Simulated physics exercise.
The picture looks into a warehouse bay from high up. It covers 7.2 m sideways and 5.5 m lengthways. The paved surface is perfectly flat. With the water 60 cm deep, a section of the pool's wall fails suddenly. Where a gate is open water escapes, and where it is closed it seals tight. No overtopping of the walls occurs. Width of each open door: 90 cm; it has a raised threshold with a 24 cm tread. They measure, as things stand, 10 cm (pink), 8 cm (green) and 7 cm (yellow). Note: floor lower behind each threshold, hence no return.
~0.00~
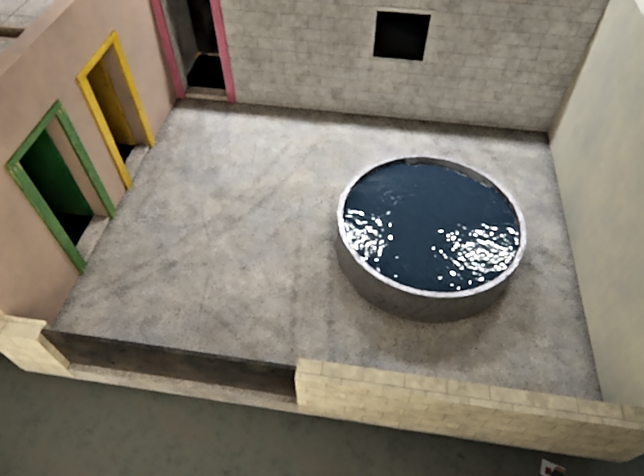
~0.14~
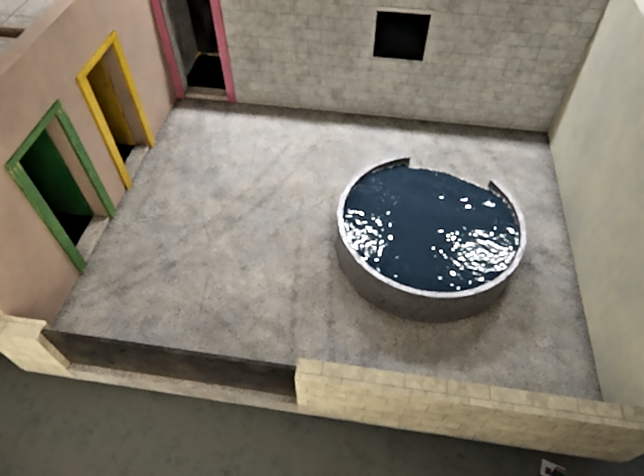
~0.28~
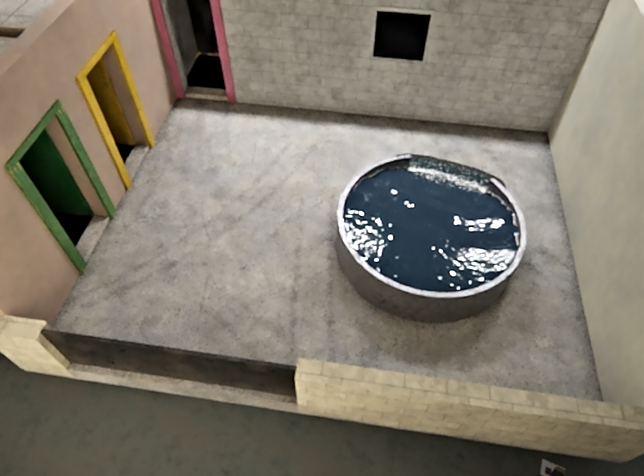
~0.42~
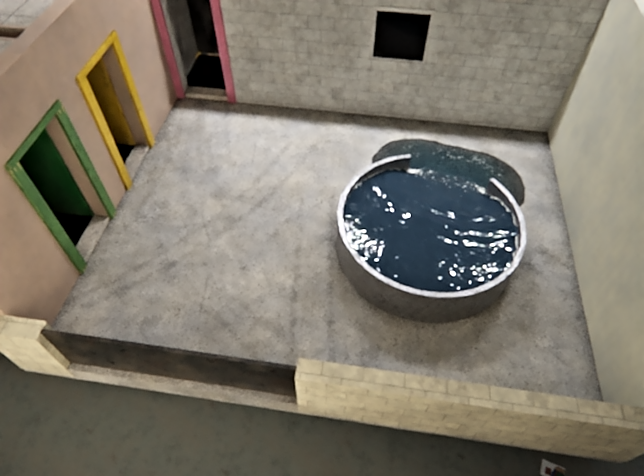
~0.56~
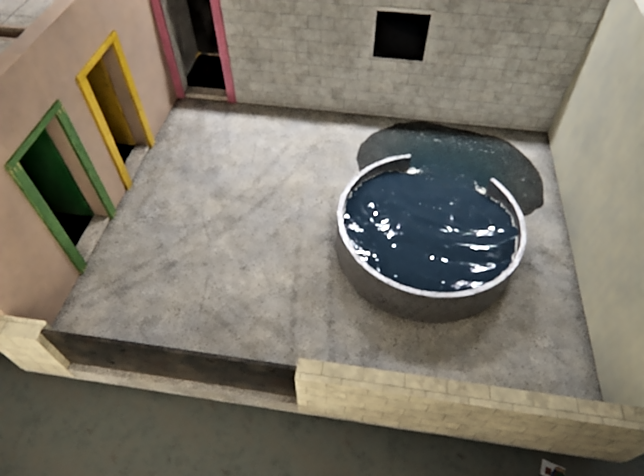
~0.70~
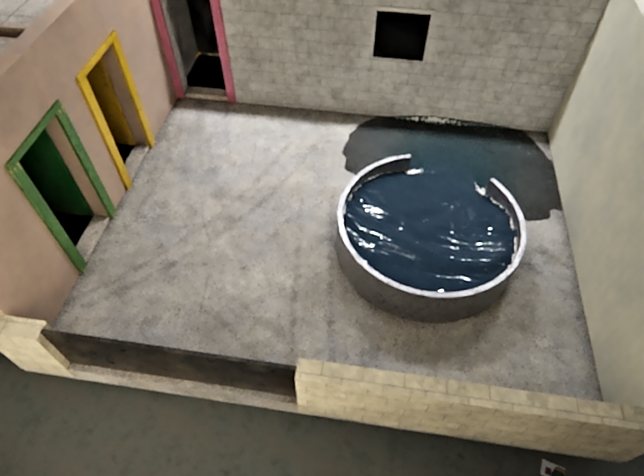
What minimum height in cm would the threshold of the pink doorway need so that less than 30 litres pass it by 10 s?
8 cm.
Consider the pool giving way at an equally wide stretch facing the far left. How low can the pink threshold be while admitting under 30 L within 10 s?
Close to 25 cm at the least.
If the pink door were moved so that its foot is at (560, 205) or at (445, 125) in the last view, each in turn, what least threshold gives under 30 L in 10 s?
About 11.5 cm, then about 30 cm.
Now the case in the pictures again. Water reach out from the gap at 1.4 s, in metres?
Near 3.2 m, more or less.
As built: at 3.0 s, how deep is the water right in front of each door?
Before pink it's 4 cm, before green 0 cm, before yellow 0 cm.
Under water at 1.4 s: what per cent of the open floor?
15 %.
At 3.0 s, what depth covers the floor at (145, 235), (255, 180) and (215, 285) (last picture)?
Depths in order: 0 / 1 / 0 cm.
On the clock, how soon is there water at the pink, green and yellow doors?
Times: Pink = 2.6 s, green = 4.5 s, yellow = 3.6 s.
After 1.4 s water covers 15 % of the floor, deepest (42 cm) near (539, 134); it has not reached the pink door.
After 3.0 s water covers 40 % of the floor, deepest (34 cm) near (540, 140); 4 cm at the pink door, 0 litres in over its 10 cm threshold.
After 10.0 s water covers 100 % of the floor, deepest (16 cm) near (199, 370); 9 cm at the pink door, 13 litres in over its 10 cm threshold.
At the pink door as built, the water arrived by 2.7 s and peaked near 12 cm at 7.6 s.
With a threshold of 7 cm, 42 litres would have come in within the 10 s; with 9.5 cm, 17 litres. So under 30 litres takes about 8 cm.
